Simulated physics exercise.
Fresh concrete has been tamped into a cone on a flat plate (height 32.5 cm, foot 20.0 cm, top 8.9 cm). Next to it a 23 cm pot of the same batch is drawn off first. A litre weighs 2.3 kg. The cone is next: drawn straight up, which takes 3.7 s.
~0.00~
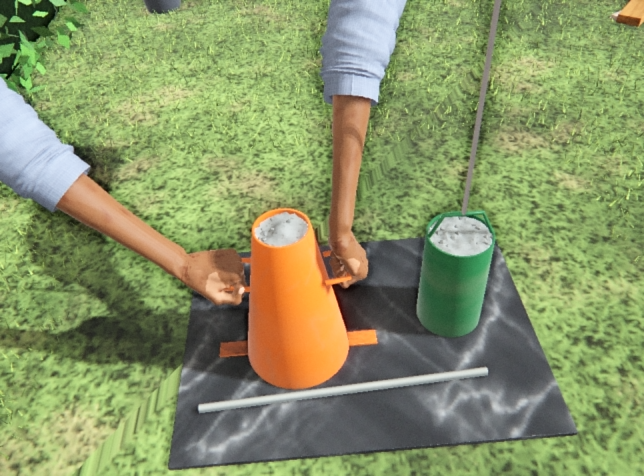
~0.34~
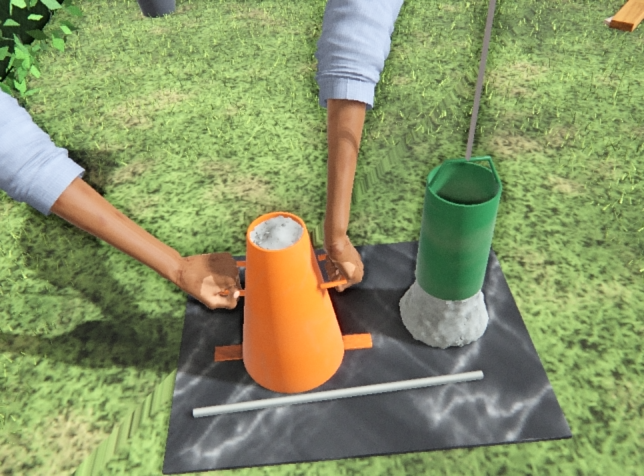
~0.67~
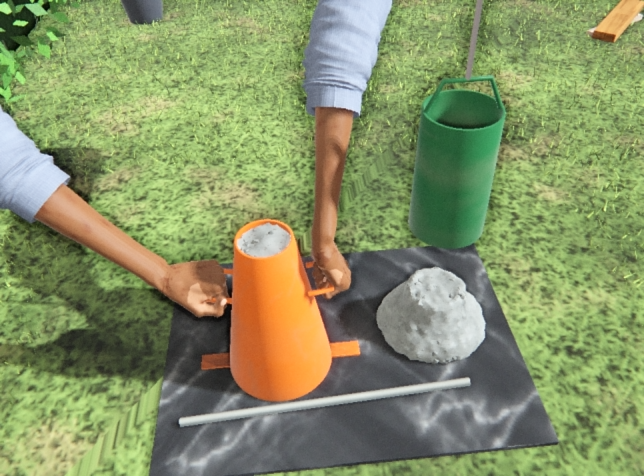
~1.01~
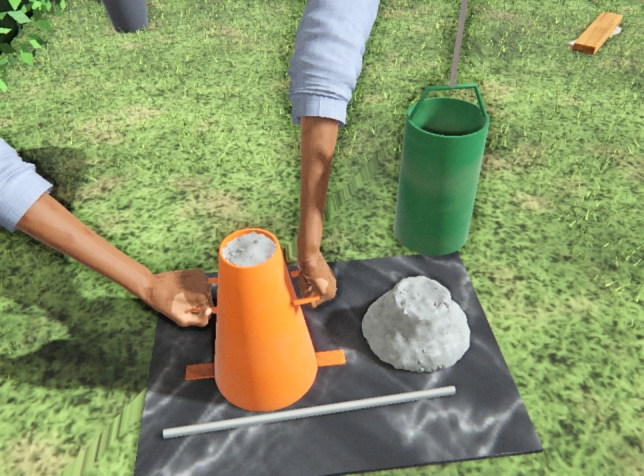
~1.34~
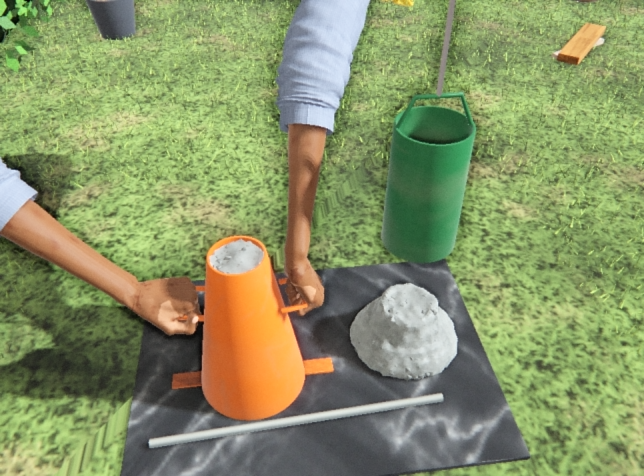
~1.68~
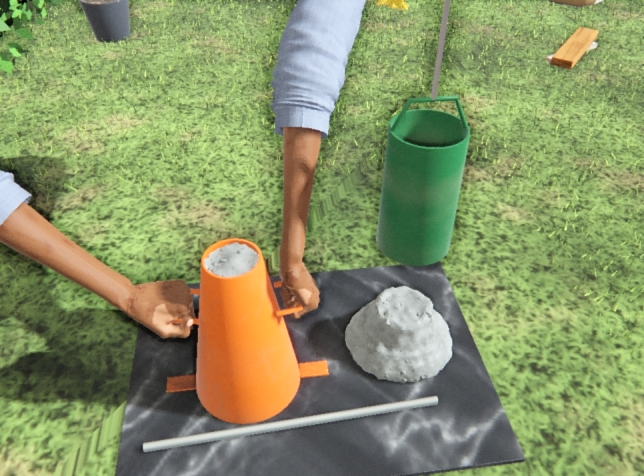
A green pot beside a filled orange cone rose off the dark plate, leaving a lumpy grey mound of concrete behind, and then hung above the grass while two hands kept gripping the unmoved cone.
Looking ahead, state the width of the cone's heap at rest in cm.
Close to 32 centimetres.
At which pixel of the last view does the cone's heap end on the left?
Near (169, 390).
After 2.6 s, the cone is up 7.6 cm; the fresh concrete has come down 13 cm to 19 cm and is 28 cm wide.
After 3.5 s, the cone is up 20 cm; the fresh concrete has come down 17 cm to 16 cm and is 31 cm wide.
After 4.5 s, the cone is up 34 cm; the fresh concrete has come down 17 cm to 16 cm and is 31 cm wide.
After 5.6 s, the cone is clear; the fresh concrete has come down 17 cm to 16 cm and is 31 cm wide.
After 6.1 s, at rest, the cone is clear; the fresh concrete has come down 17 cm to 16 cm and is 31 cm wide.
